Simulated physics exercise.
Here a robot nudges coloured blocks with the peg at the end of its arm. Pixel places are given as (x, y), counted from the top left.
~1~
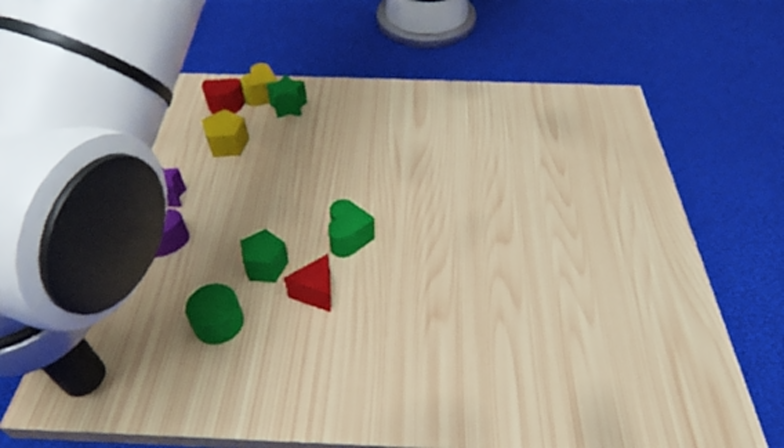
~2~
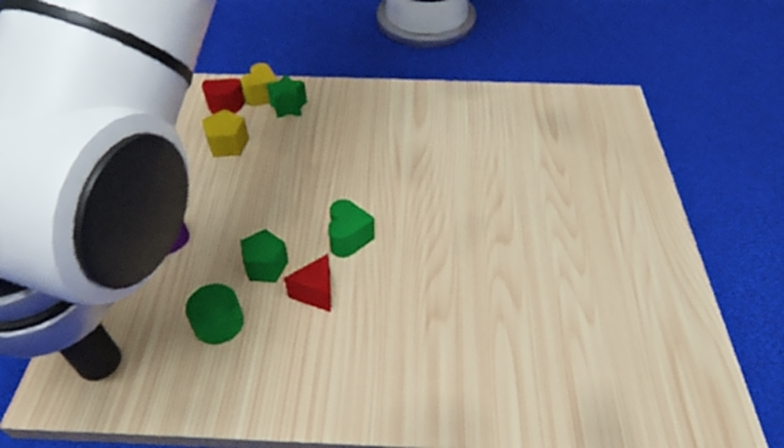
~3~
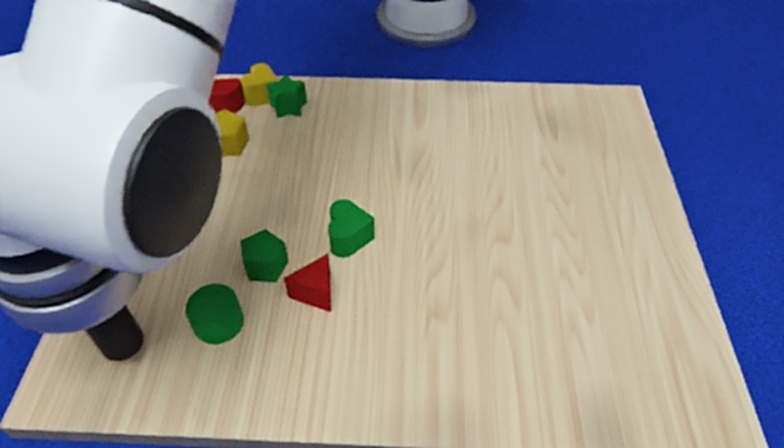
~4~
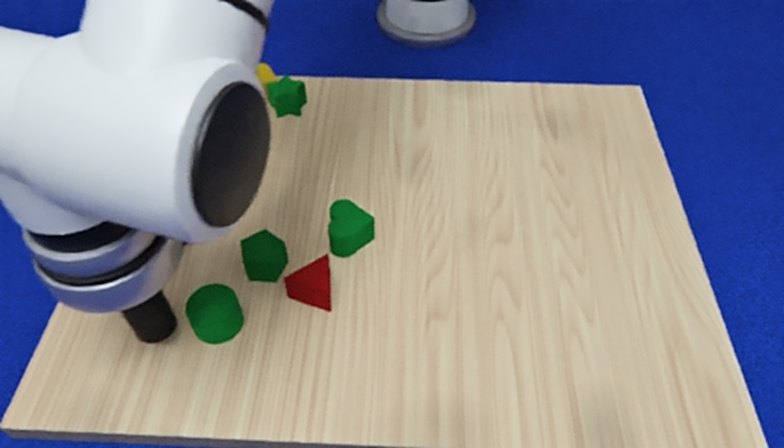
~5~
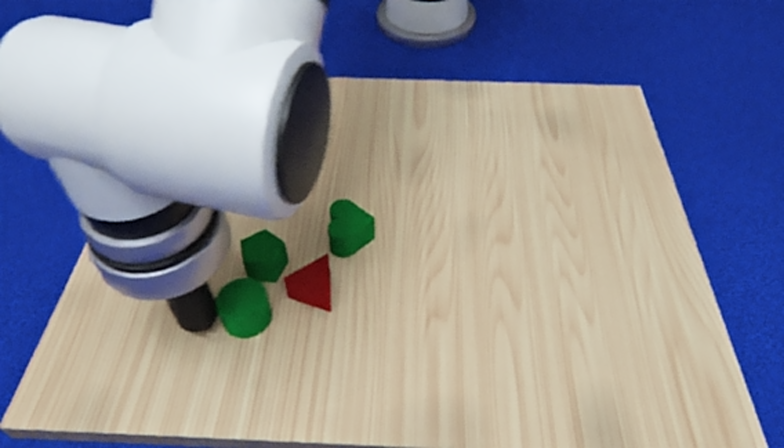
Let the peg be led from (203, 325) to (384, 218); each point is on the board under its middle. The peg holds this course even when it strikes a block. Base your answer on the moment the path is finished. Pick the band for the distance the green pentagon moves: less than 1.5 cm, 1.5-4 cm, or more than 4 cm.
Ends 1.5 to 4 cm away.
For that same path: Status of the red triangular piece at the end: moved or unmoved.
Gets moved.
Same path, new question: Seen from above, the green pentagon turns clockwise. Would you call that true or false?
My answer: False.
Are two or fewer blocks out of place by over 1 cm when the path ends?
Answer: No.
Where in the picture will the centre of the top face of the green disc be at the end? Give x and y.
Top centre: (301, 285).
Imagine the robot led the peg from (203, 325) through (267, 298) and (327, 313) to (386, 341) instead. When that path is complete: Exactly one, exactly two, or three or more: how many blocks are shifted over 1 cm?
Two.
On the path given first. One third of the way, peg (266, 275); green disc (297, 285); green pentagon (271, 234); red triangular piece (332, 266), turned 25° clockwise.
Two thirds of the way, peg (327, 239); green disc (301, 285); green pentagon (281, 219), turned 40° anticlockwise; red triangular piece (335, 265), turned 25° clockwise; green heart-shaped block (360, 210).
At the end, peg (384, 208); green disc (301, 285); green pentagon (281, 219), turned 40° anticlockwise; red triangular piece (335, 265), turned 25° clockwise; green heart-shaped block (410, 183), turned 40° anticlockwise.
